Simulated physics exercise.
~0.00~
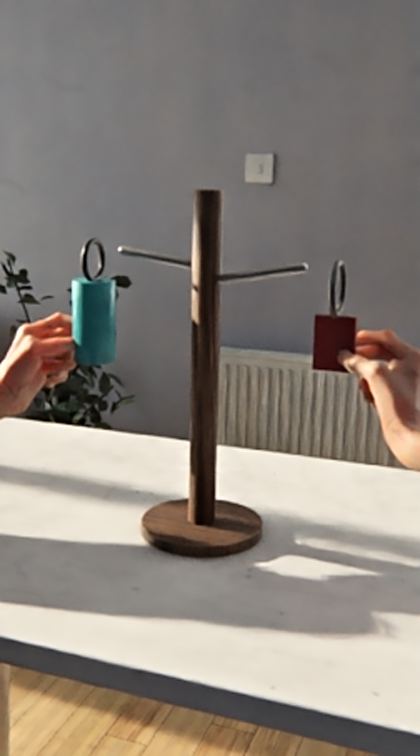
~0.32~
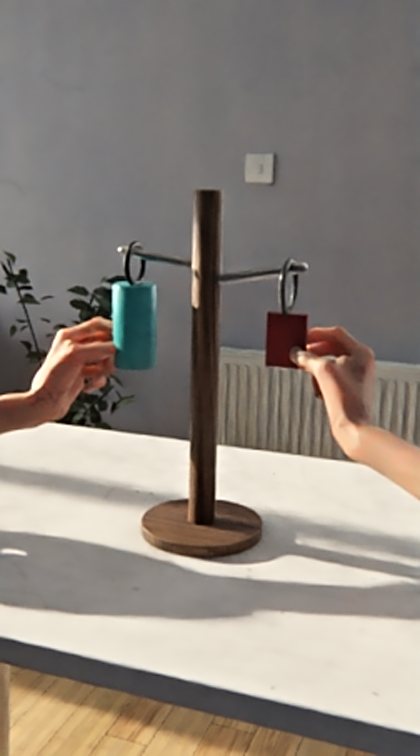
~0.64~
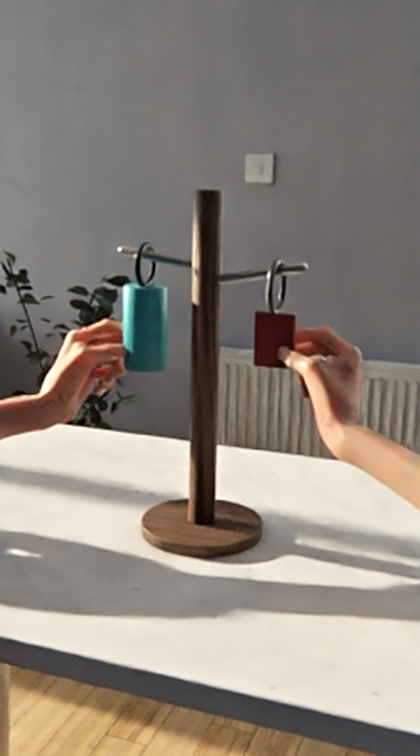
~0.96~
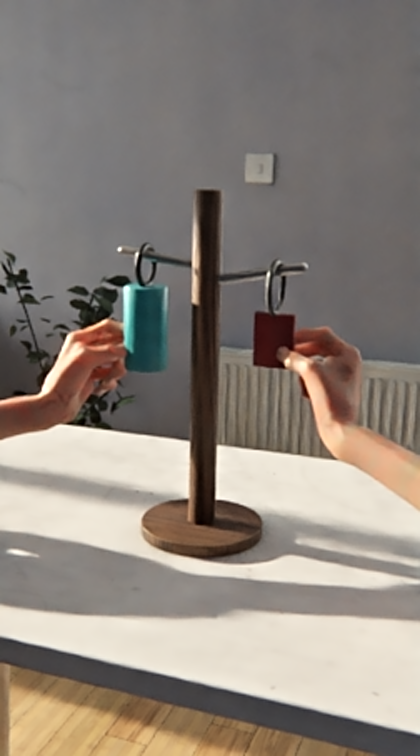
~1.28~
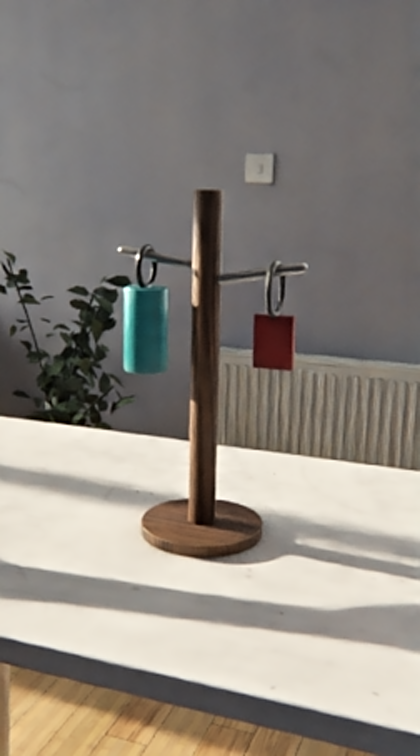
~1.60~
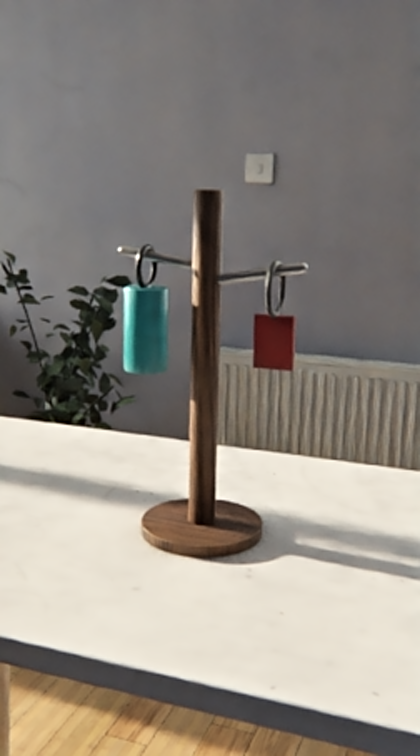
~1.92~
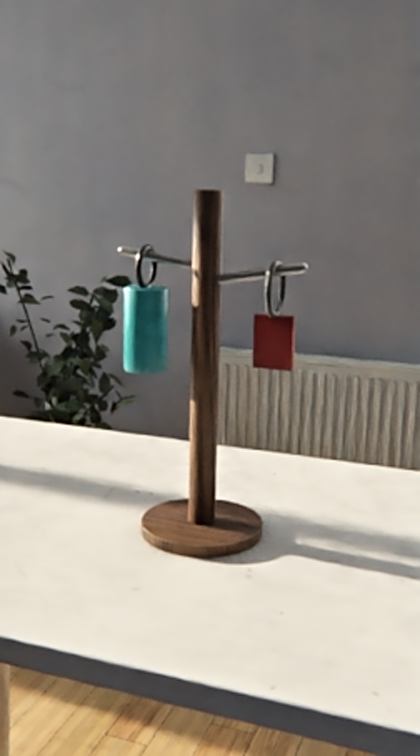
Two hands hooking a turquoise lantern and a red tag onto opposite pegs of a wooden stand, then withdrawing, leaving both hanging.
